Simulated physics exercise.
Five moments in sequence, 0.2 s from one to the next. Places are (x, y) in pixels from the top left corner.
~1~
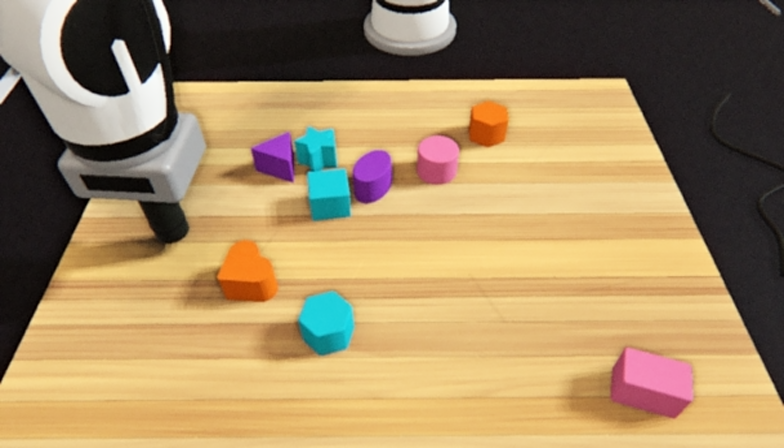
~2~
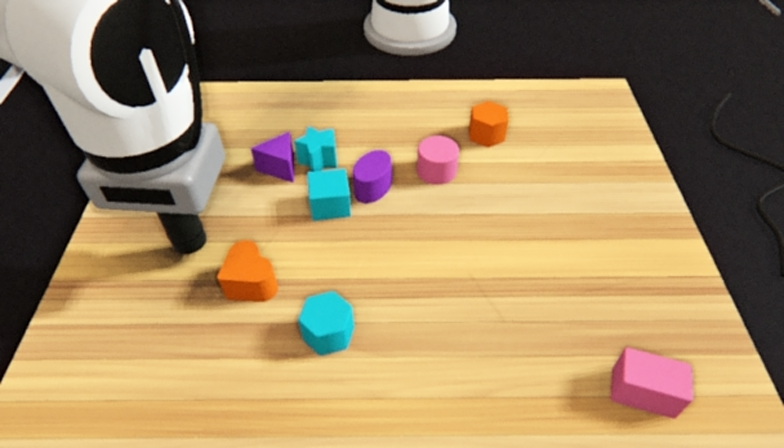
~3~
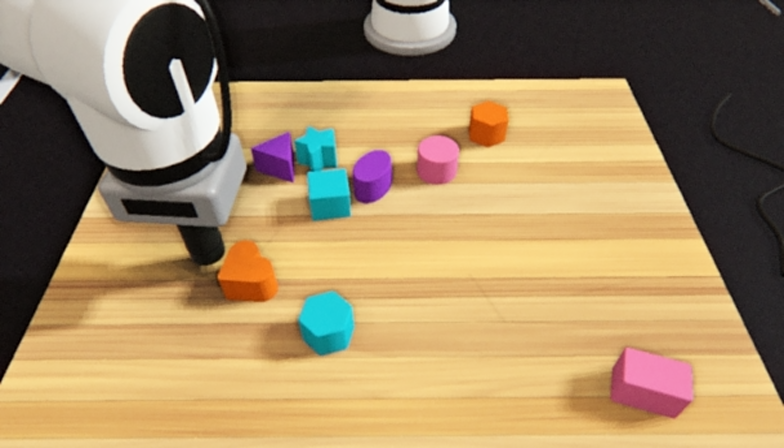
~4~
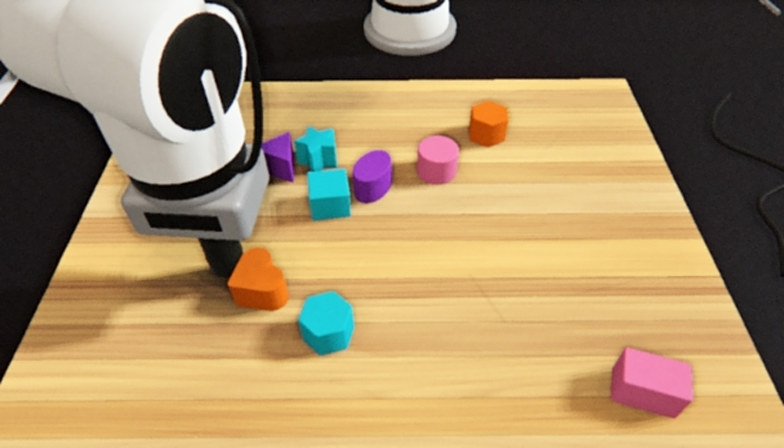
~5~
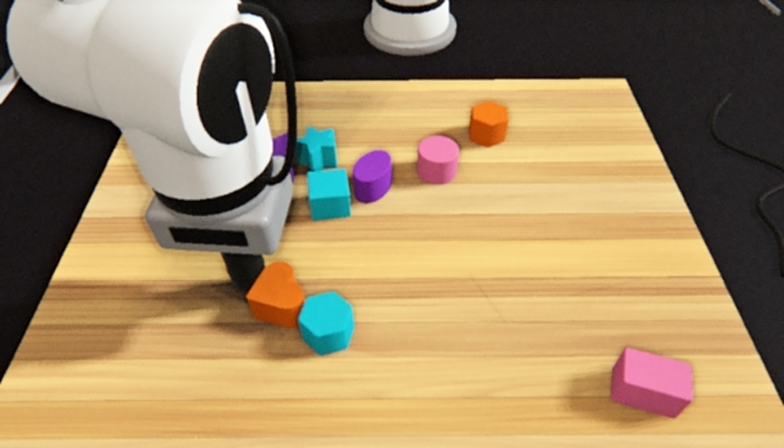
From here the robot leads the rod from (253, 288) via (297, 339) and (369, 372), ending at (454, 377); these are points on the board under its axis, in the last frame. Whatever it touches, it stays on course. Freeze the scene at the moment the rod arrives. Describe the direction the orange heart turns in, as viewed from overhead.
Watching from overhead, you'd notice the orange heart rotating clockwise.
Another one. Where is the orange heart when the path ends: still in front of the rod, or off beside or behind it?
Expect to find it next to or behind the rod.
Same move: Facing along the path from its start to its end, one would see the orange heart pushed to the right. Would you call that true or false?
That claim is true.
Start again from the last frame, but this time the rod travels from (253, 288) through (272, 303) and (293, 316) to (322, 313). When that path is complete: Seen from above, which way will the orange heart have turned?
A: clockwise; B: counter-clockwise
My pick is A.
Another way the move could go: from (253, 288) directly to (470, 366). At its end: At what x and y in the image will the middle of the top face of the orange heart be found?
By then it is at (342, 343).
On the path given first. One third of the way, rod (295, 329); orange heart (332, 334), turned 15° anticlockwise; turquoise hexagon (389, 345), turned 15° anticlockwise.
Two thirds of the way, rod (368, 363); orange heart (399, 382), turned 25° clockwise; turquoise hexagon (448, 358), turned 75° anticlockwise.
At the end, rod (456, 368); orange heart (428, 403), turned 65° clockwise; turquoise hexagon (506, 357), turned 120° anticlockwise.
